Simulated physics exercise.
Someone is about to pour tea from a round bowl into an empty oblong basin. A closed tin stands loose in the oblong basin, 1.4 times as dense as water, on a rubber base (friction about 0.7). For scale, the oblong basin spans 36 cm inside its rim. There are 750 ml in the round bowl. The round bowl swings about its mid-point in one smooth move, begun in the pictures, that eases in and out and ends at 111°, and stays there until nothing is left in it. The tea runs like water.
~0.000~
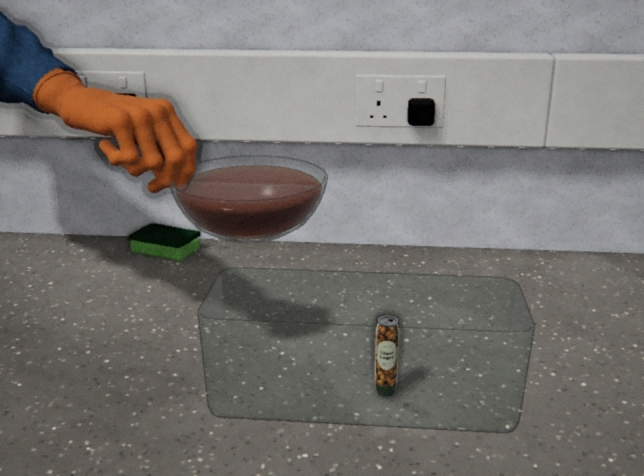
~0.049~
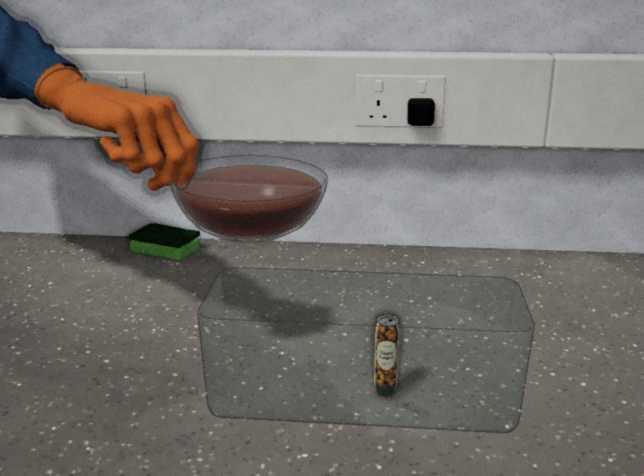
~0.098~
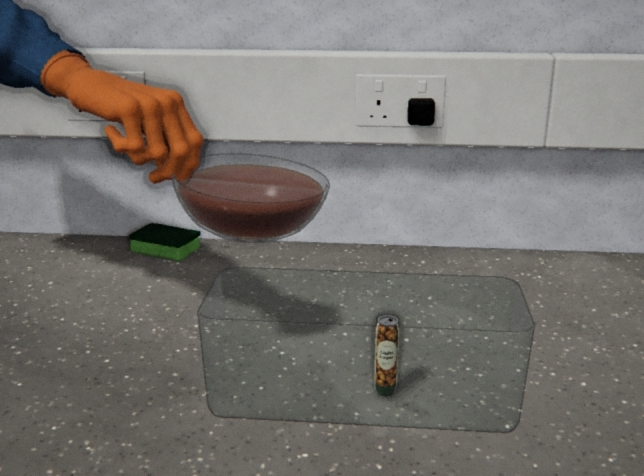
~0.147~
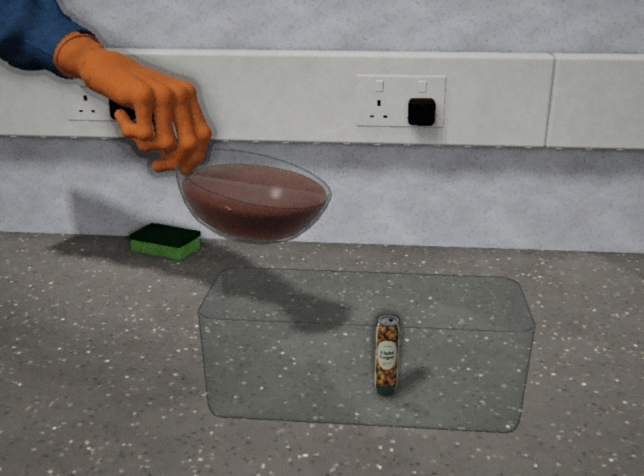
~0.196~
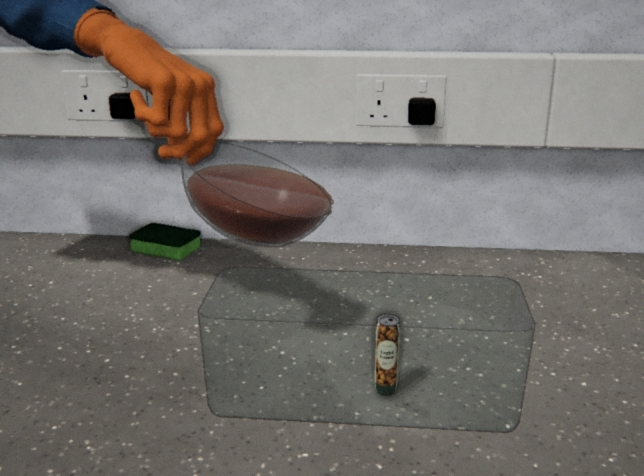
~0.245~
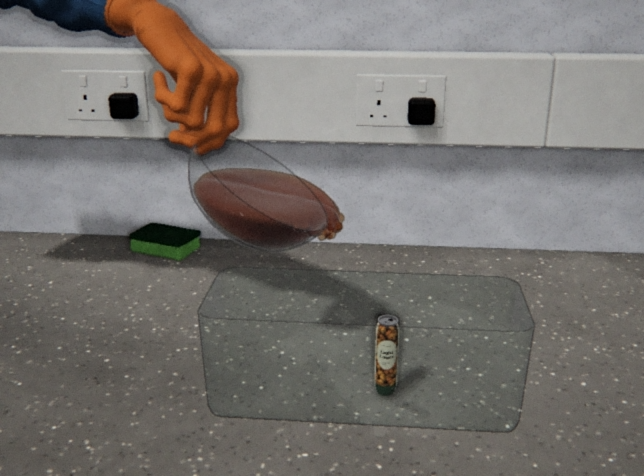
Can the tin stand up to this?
The tin topples.
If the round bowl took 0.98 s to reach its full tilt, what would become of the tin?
Then it keeps standing.
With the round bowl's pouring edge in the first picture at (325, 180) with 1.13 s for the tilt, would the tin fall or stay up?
Then it stays up.
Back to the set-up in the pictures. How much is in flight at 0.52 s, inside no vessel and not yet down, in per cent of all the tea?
Some 12 per cent.
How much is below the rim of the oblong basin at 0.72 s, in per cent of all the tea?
About 94 per cent.
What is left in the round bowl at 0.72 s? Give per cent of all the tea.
Near 0 in a hundred.
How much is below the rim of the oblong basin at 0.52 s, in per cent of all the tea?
Some 84 per cent.
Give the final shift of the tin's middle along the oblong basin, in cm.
About 7.5 cm.
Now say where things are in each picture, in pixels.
In the first picture, it leans 0°; its right rim is at (326, 180); the tea meets the walls at (179, 182) and (323, 185); the oblong basin's rim runs from (209, 293) to (525, 305); the tin's top is at (388, 324).
In the second picture, it leans 2°; its right rim is at (327, 182); the tea meets the walls at (179, 180) and (323, 187).
In the third picture, it leans 6°; its right rim is at (328, 188); the tea meets the walls at (181, 177) and (325, 190).
In the fourth picture, it leans 13°; its right rim is at (330, 198); the tea meets the walls at (186, 175) and (328, 193).
In the fifth picture, it leans 23°; its right rim is at (330, 211); the tea meets the walls at (190, 174) and (325, 201); 4 per cent is over the edge.
In the sixth picture, it leans 35°; its right rim is at (326, 225); the tea meets the walls at (197, 178) and (306, 200); 13 per cent is over the edge.
After 0.52 s the tilt is 100° and 2 per cent is still to pour; the tin stands where it began.
After 0.72 s the tilt is 111° and 0 per cent is still to pour; the tin leans 22°.
After 0.92 s the tilt is 111° and 0 per cent is still to pour; the tin lies on its side.
After 1.15 s the tilt is 111° and 0 per cent is still to pour; the tin lies on its side.
In the end the tin lies on its side.
